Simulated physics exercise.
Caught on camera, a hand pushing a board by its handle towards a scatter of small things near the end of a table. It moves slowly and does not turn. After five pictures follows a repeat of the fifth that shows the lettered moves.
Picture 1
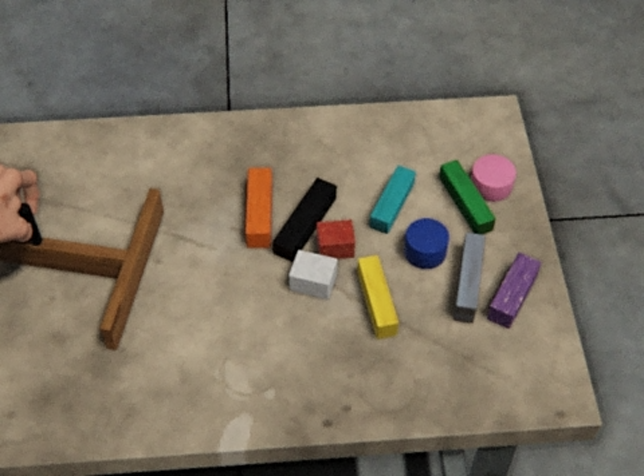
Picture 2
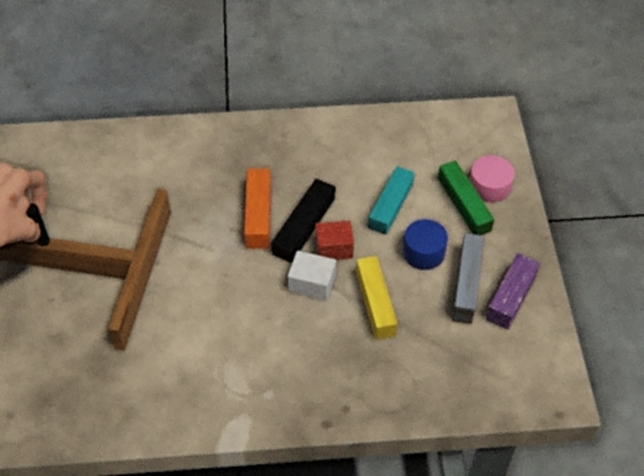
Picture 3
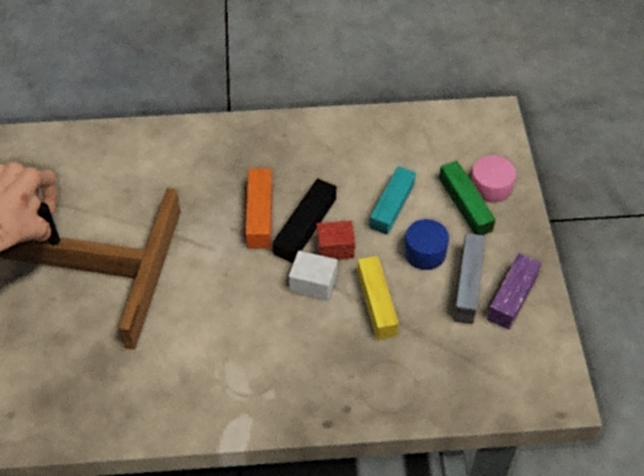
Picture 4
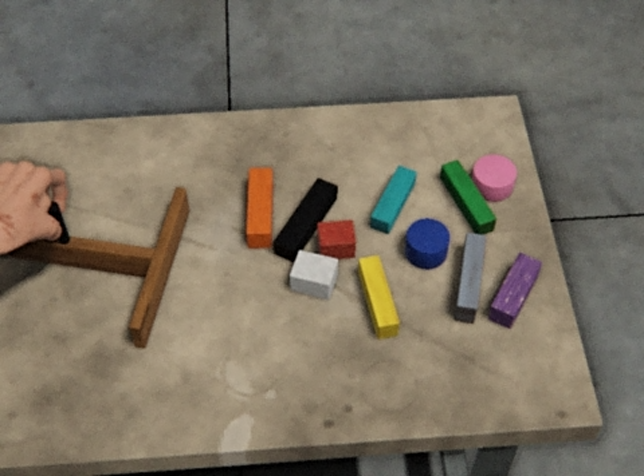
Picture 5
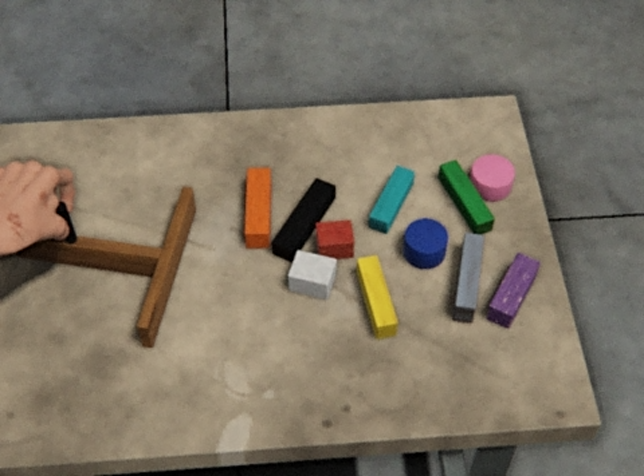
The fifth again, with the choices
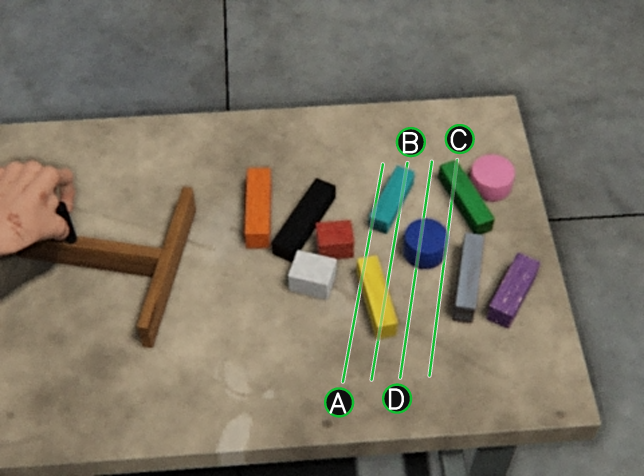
A hand slowly pushes a wooden T-shaped board rightward across a table scattered with colourful blocks.
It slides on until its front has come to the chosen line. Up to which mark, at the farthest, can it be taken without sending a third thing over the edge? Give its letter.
As far as mark C.
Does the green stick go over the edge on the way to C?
No.
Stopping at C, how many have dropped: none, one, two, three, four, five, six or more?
One.
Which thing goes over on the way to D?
It is the pink tin.
On the marked copy, A at (365, 265); B at (391, 263); C at (445, 260); D at (417, 261).
Taking C. A third of the way, board (266, 247); orange bar (299, 207); black stick (320, 220).
Two thirds of the way, board (366, 241); blue tin (481, 248); grey stick (487, 283).
When it is over, board (443, 236); pink tin over the edge; blue tin (554, 250); one fallen.
As for the rest, A is within the limit but short; B is within the limit but short; D is within the limit but short.
